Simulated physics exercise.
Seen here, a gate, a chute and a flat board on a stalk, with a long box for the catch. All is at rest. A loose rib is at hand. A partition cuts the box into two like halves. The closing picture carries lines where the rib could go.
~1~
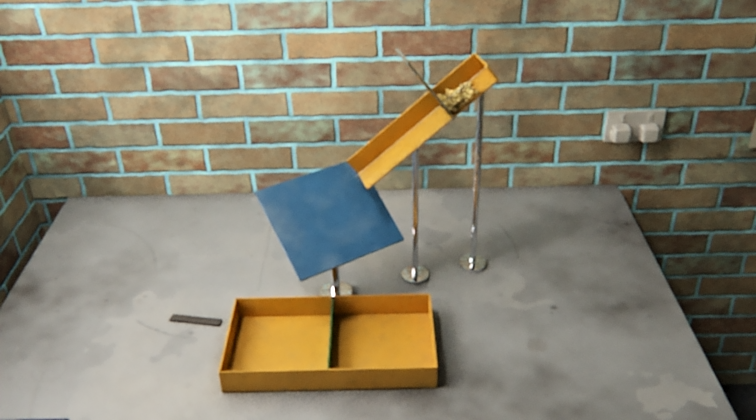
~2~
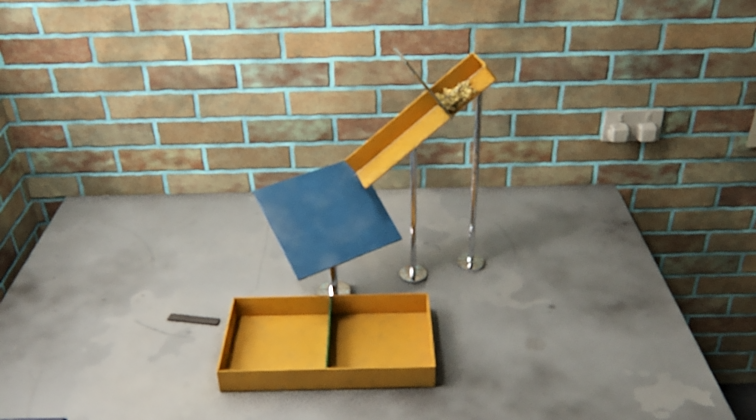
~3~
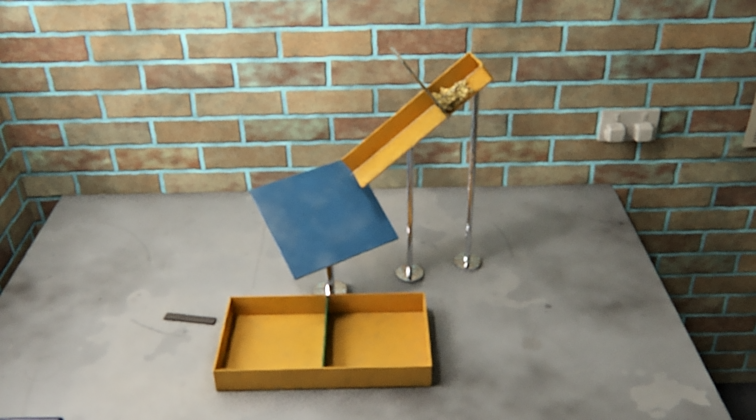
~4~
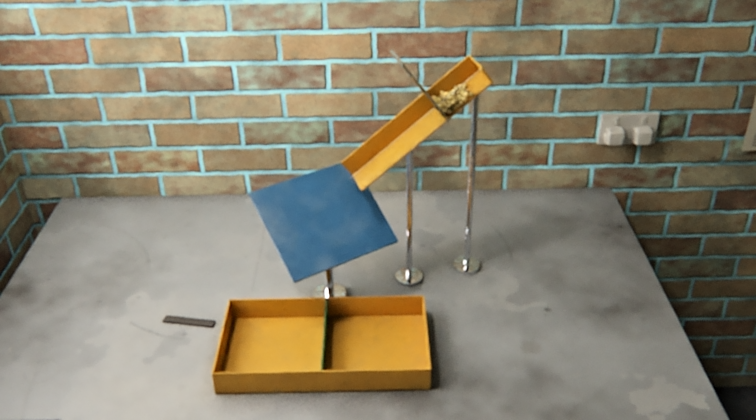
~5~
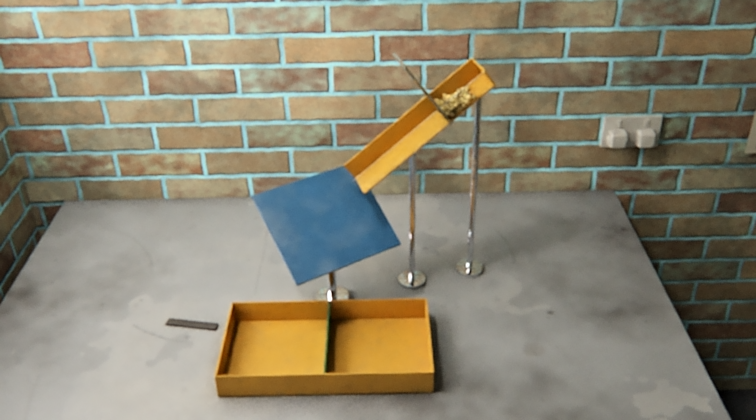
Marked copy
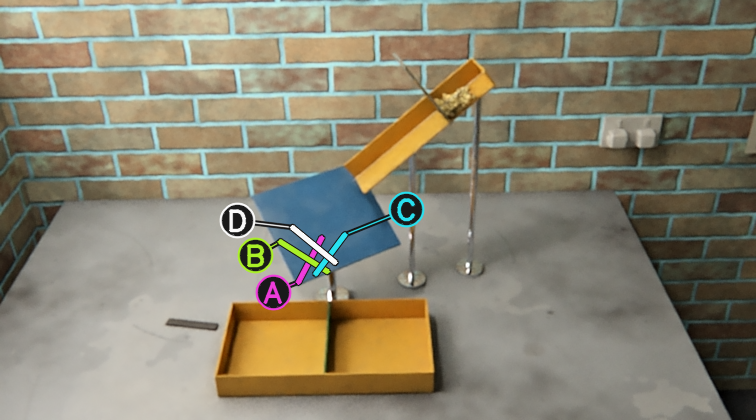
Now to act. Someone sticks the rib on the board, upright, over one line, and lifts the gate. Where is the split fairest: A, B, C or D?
Best: A.
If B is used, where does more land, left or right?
The right half.
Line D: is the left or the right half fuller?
Right.
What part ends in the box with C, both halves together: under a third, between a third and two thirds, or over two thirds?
Over two thirds.
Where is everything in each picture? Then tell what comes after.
The first picture shows load behind the gate at (457, 99), soya beans; lip of the chute at (363, 182), sloping fairly steeply.
The second picture shows middle of the board at (329, 215), tilted fairly steeply; middle of its low edge at (353, 259); of its high edge at (306, 173).
The third picture shows front corners of the box at (213, 370) and (431, 366); front end of its middle wall at (322, 368).
The fourth picture shows middle of the load at (452, 101); lip at (357, 183).
The fifth picture shows middle of the load at (454, 104); lip at (360, 186).
On the marked copy, line A from (321, 237) to (298, 282); line B from (280, 241) to (327, 271); line C from (344, 234) to (315, 273); line D from (292, 227) to (335, 262).
For line A, of what is caught, about half in the left half, about half in the right.
For line B, of what is caught, a small part in the left half, nearly all in the right.
For line C, of what is caught, nearly all in the left half, a stray few in the right.
For line D, of what is caught, a small part in the left half, nearly all in the right.
